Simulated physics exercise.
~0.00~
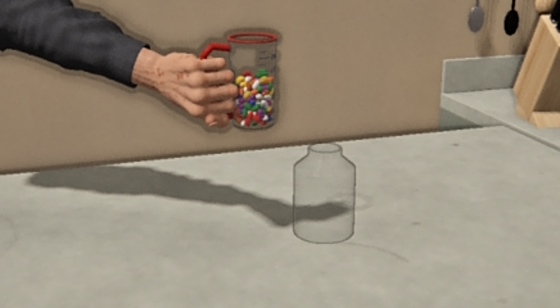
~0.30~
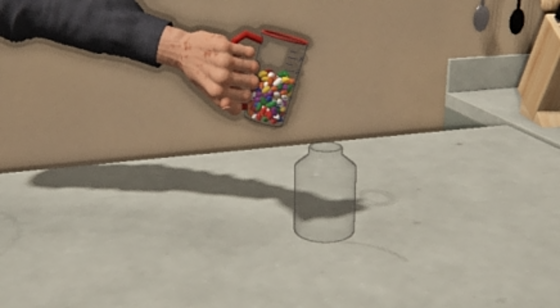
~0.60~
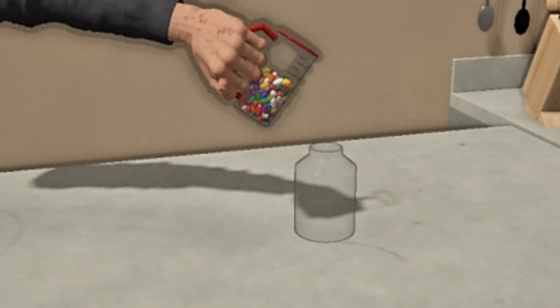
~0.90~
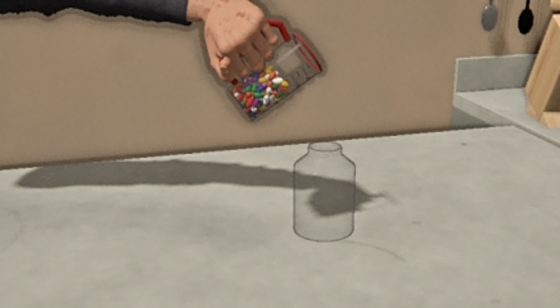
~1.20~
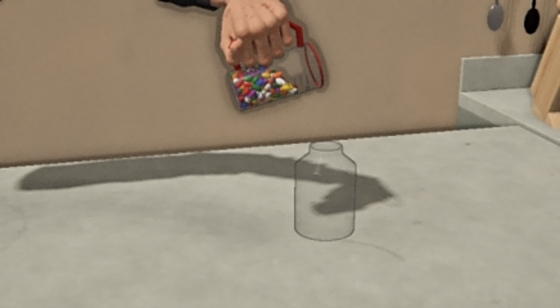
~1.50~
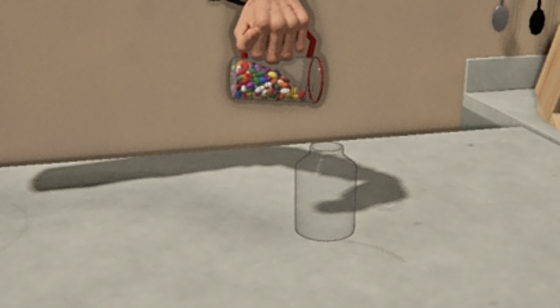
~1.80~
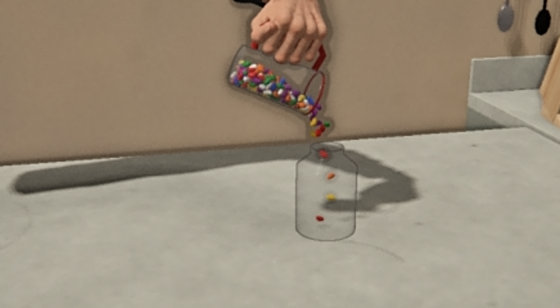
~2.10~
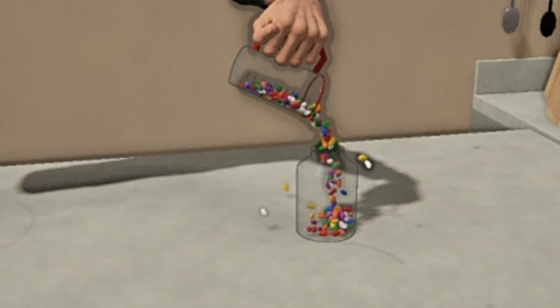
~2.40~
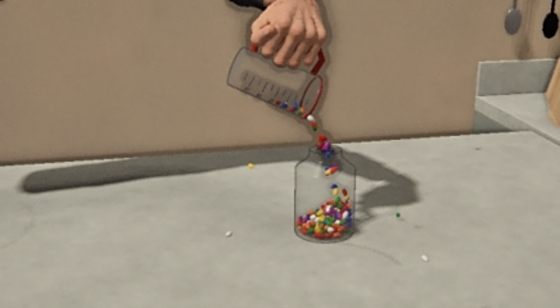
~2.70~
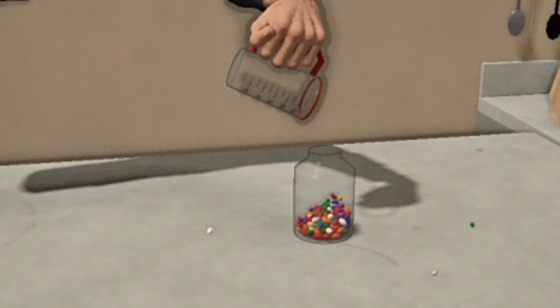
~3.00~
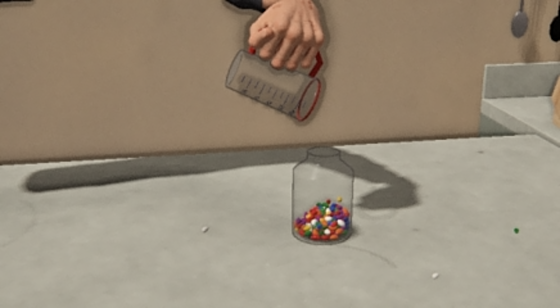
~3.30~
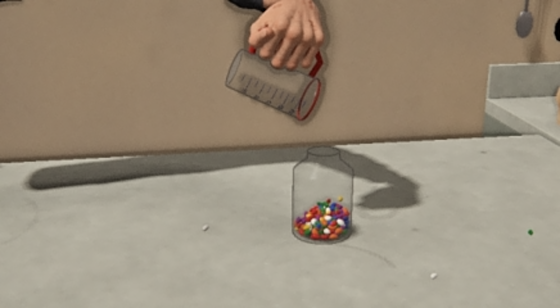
Hand tilting a clear measuring cup and pouring colourful jelly beans into a glass jar, with a few scattering on the counter.
